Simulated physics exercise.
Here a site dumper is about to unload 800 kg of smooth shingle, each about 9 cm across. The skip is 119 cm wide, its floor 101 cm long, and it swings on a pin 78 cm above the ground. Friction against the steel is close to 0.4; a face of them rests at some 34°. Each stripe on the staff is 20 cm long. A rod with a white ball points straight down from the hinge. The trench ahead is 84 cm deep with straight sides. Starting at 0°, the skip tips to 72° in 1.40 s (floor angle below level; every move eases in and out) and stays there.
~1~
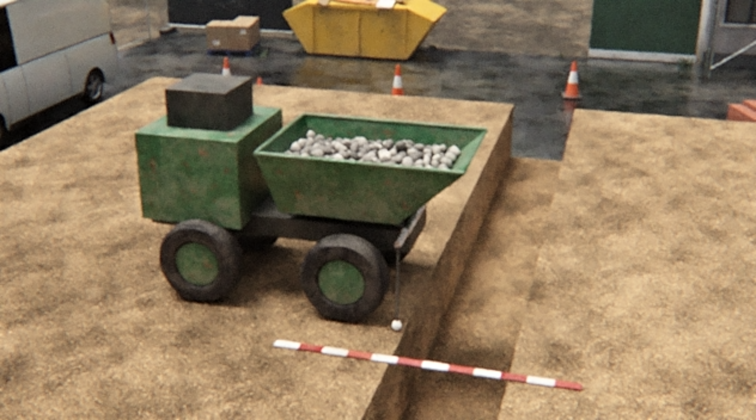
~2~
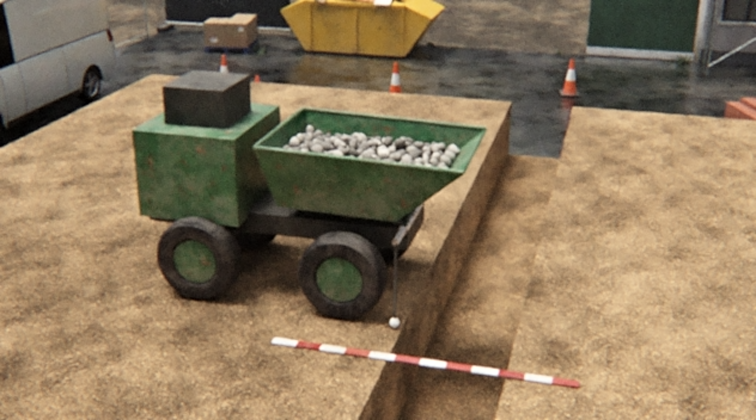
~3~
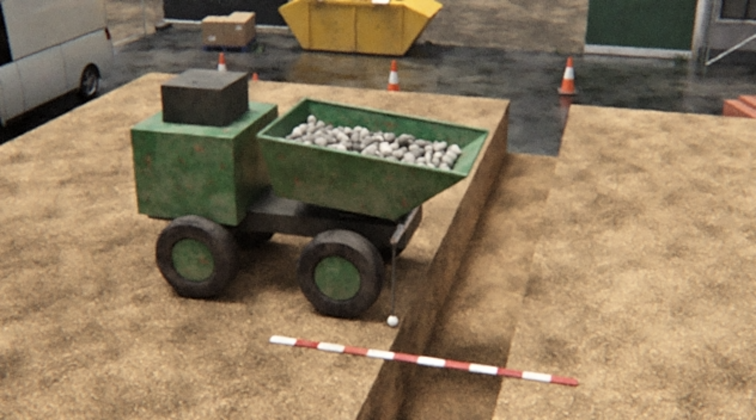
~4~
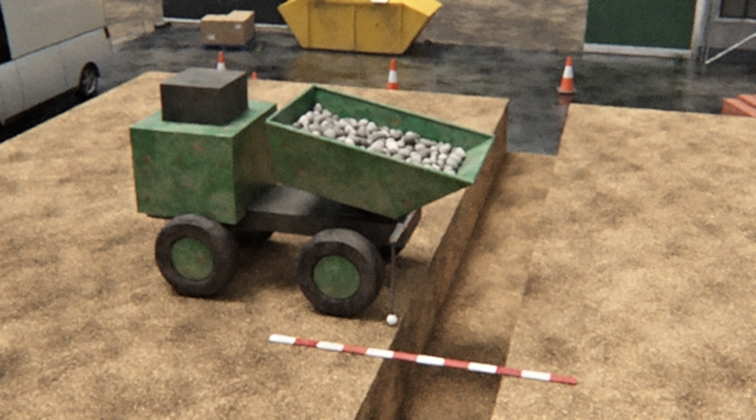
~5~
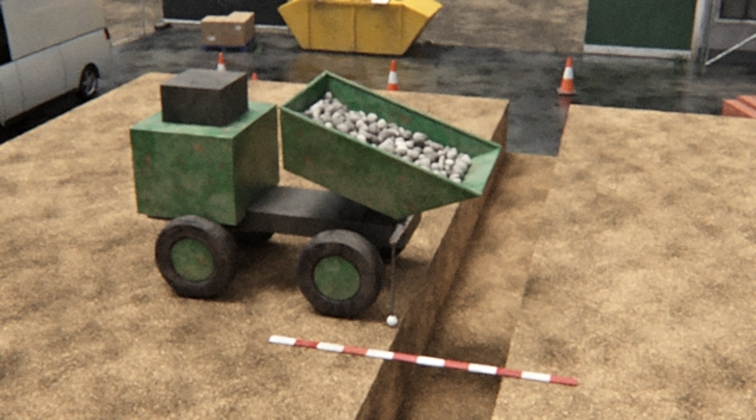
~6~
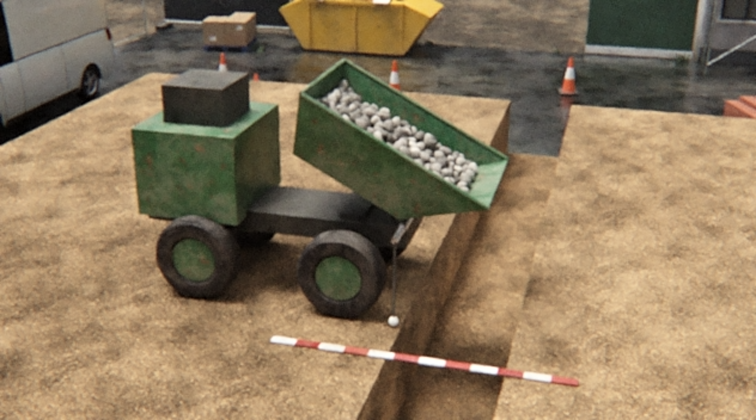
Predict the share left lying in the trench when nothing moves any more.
Close to 15 in a hundred.
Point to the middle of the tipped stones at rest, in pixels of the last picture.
Their middle is at about (586, 309).
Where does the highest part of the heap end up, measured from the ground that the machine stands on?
Some 28 cm above that level.
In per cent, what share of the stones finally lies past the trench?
Near 85 in a hundred.
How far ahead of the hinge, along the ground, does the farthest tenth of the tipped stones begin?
Roughly 240 cm ahead of it.
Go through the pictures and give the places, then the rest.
The skip is at 0°, its lip at (464, 174); the top of the load is at (375, 146), in the first picture.
The skip is at 1°, its lip at (464, 173); the top of the load is at (346, 141), in the second picture.
Lip at (467, 176), floor tilted 5°, highest stones at (327, 132), in the third picture.
The skip is at 11°, its lip at (473, 183); the top of the load is at (323, 120), in the fourth picture.
Lip at (481, 195), floor tilted 19°, highest stones at (327, 109), in the fifth picture.
The skip is at 28°, its lip at (489, 209); the top of the load is at (338, 96), in the sixth picture.
A little later the floor is at 61°; 100 % in the skip; the foremost stones are at (495, 229).
Then the floor is at 72°; 58 % in the skip, 7 % in the trench, 36 % past the trench; the foremost stones are at (583, 320).
Later still the floor is at 72°; 16 % in the skip, 8 % in the trench, 76 % past the trench; the foremost stones are at (699, 318).
In the end the floor is at 72°; 0 % in the skip, 16 % in the trench, 84 % past the trench; the foremost stones are past the picture's edge.
